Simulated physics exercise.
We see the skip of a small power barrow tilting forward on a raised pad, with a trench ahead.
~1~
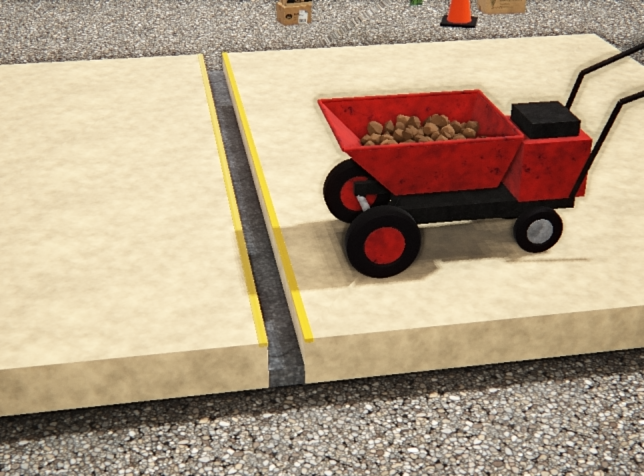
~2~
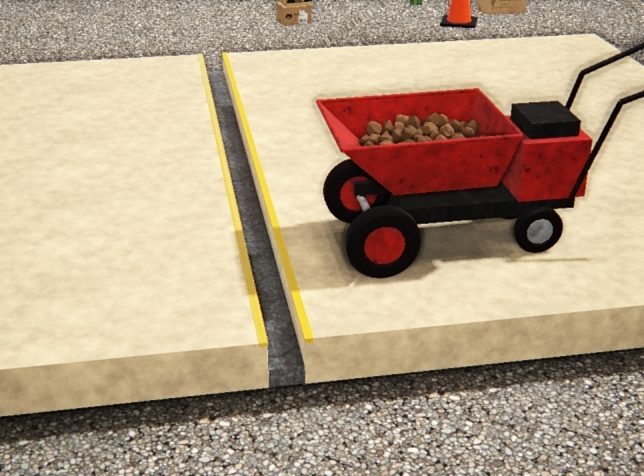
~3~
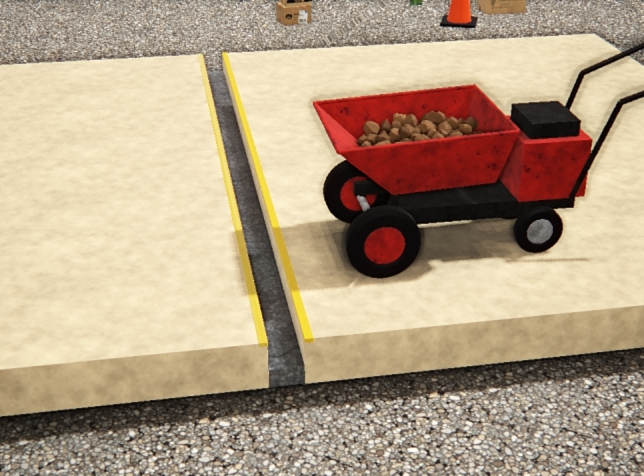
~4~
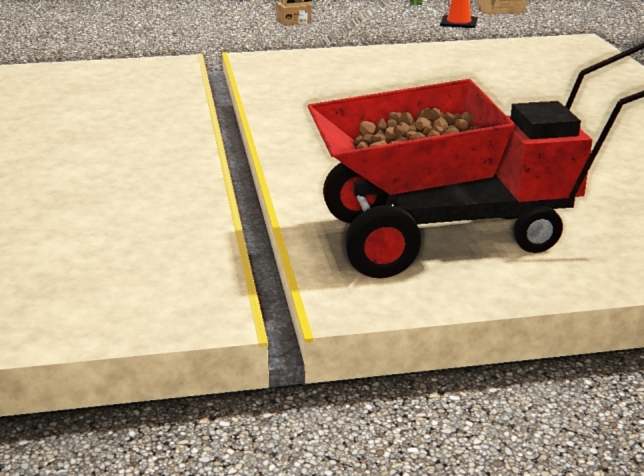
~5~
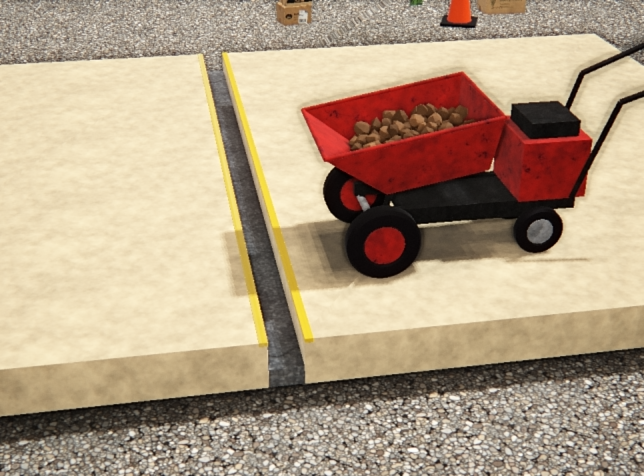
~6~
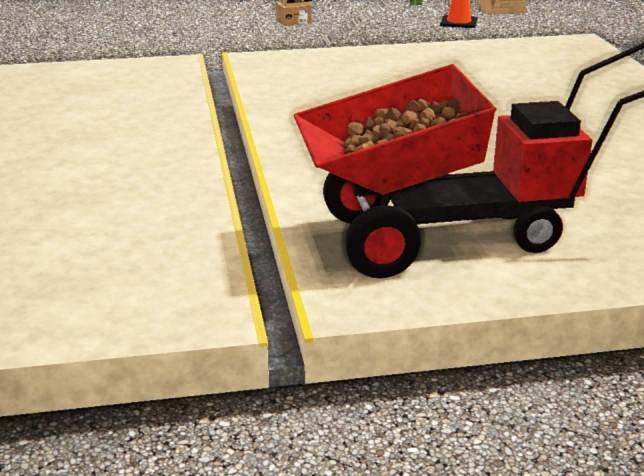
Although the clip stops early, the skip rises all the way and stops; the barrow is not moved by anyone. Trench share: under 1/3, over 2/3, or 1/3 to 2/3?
Trench gets below a third.
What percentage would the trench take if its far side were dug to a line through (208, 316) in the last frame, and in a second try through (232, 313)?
Roughly 90 % and 60 %.
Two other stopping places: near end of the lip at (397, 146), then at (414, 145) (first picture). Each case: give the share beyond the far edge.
20 % and 10 %.
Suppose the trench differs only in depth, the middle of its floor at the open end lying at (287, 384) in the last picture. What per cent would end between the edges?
I'd guess about 20 %.
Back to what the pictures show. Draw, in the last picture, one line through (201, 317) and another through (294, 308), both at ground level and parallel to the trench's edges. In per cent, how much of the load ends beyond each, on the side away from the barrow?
Estimate: 40 %, then 100 %.
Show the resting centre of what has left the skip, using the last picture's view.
Around (214, 257).
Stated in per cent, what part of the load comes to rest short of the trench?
It works out to roughly 0 percent.
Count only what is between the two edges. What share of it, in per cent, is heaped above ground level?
The answer is close to 10 per cent.
Shortly afterwards, skip tipped steeply; the whole lot in the skip.
Next, skip tipped steeply; the bulk in the skip; only a few in or heaped over the trench; a little beyond it; only a few falling.
Some moments later, skip tipped right over; a little in the skip; a little in or heaped over the trench; the bulk beyond it.
In the end, skip tipped right over; near a quarter in or heaped over the trench; the bulk beyond it.
